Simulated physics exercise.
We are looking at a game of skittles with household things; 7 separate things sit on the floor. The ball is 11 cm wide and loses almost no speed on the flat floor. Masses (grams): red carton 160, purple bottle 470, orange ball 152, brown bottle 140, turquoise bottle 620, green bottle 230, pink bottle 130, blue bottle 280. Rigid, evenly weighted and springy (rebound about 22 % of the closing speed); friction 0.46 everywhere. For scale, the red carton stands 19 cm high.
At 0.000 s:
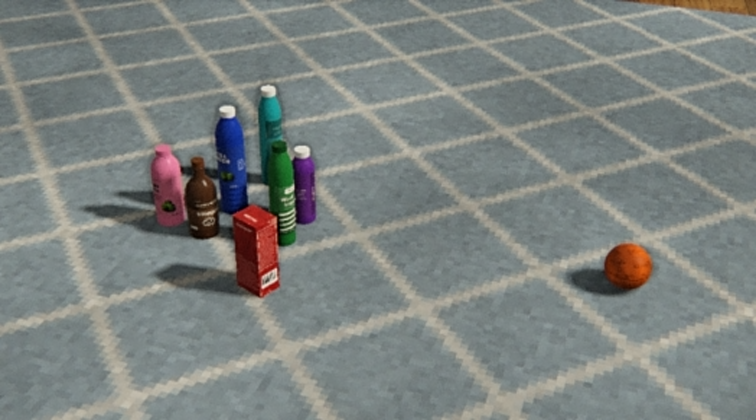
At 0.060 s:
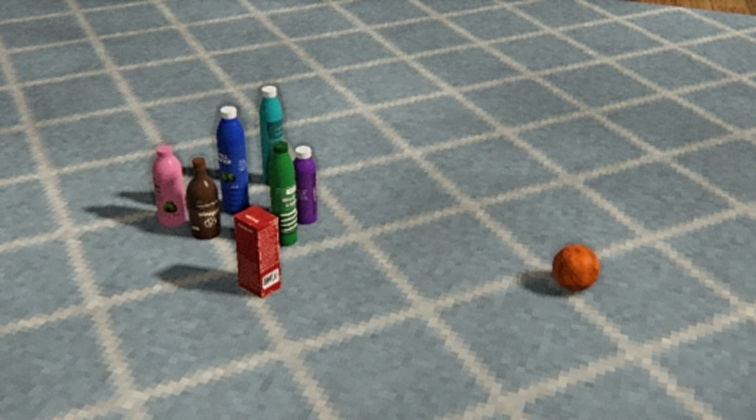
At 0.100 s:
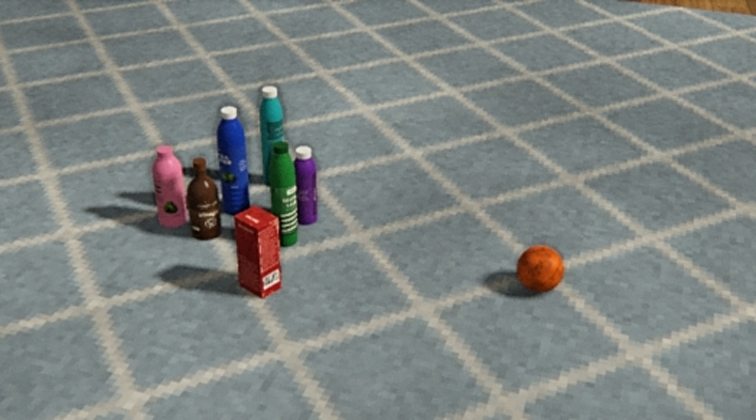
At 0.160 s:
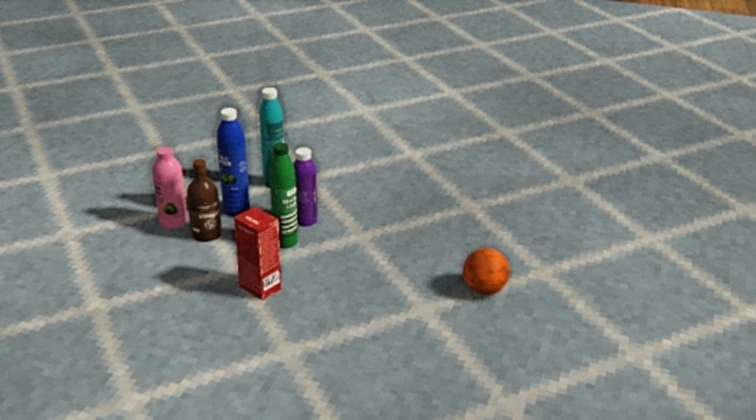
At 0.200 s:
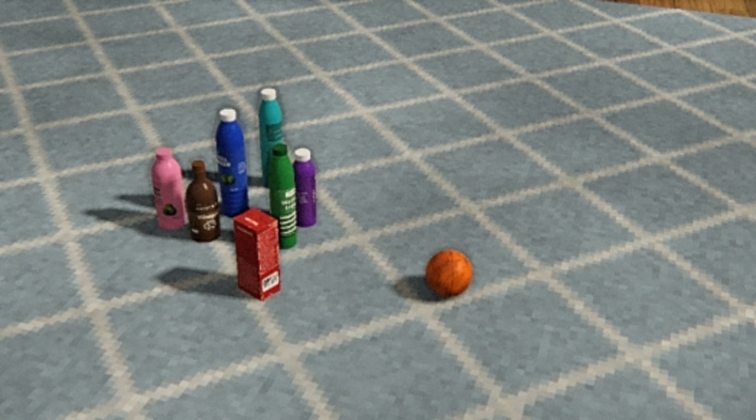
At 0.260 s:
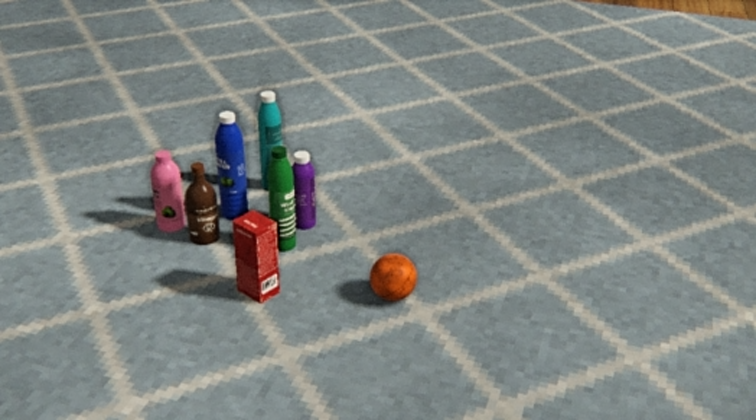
An orange ball rolls left across the checked floor toward a red carton and six bottles.
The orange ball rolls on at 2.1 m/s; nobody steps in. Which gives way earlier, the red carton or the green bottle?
It is the first, the red carton.
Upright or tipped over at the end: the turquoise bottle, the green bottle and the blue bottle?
The turquoise bottle stays upright; the green bottle is still upright; the blue bottle stays upright.
After 0.56 s, ball has run 92 cm; orange ball near (218, 306); red carton leaning 28° near (206, 245).
After 1.06 s, ball has run 139 cm; red carton on its side near (165, 266).
After 1.76 s, ball has run 206 cm; red carton on its side near (165, 266).
By the end (2.1 s), tipped over on the floor, red carton; the other 6 in place, give or take 8 cm. Seen from the same camera at the end, red carton near (165, 266), green bottle near (281, 199). Red carton went at 0.60 s; green bottle was never lost.
